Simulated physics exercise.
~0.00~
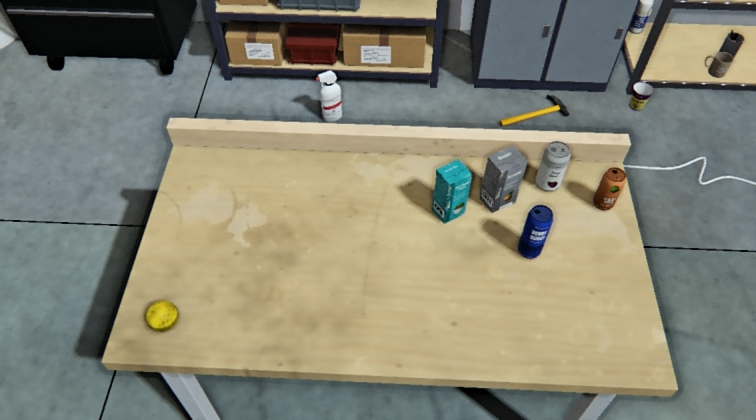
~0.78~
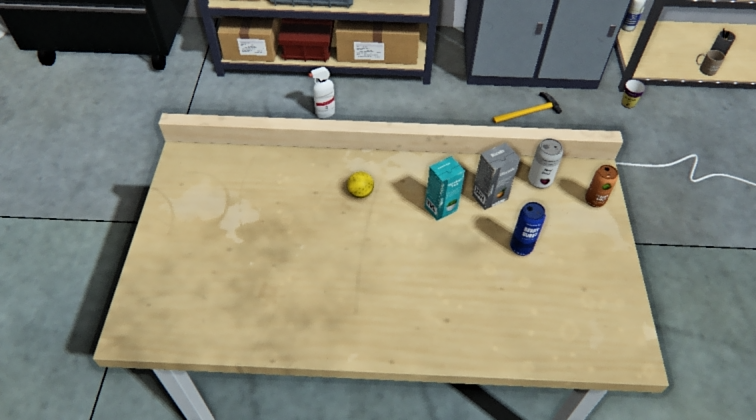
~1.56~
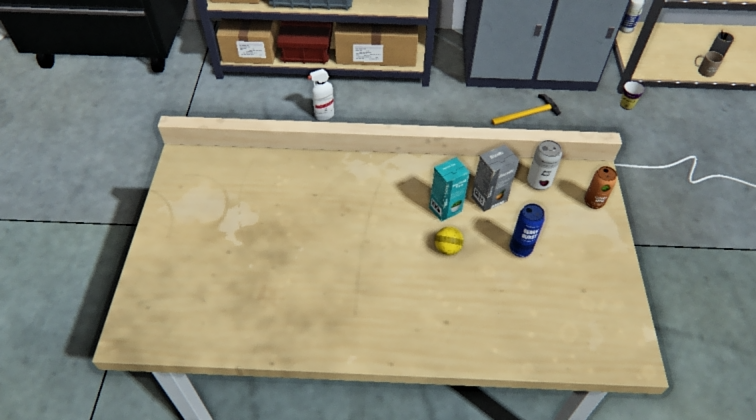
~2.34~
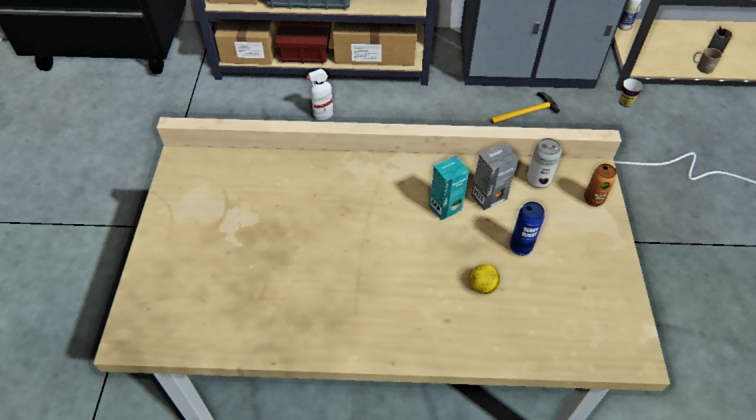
A yellow ball moves across a pale wooden workbench in a workshop, seen from above at a slight sway, with shelves of boxes, grey cabinets and a hammer on the floor beyond. Toward the right of the top stand a turquoise carton, a grey carton, a white can, an orange can and, nearer, a blue can. The ball starts at the near left and travels right and away toward the far rail. It then comes back toward the viewer, still heading right, passing in front of the turquoise carton. Finally it sits in front of the blue can, still on the table, with the cartons and cans standing in their places.
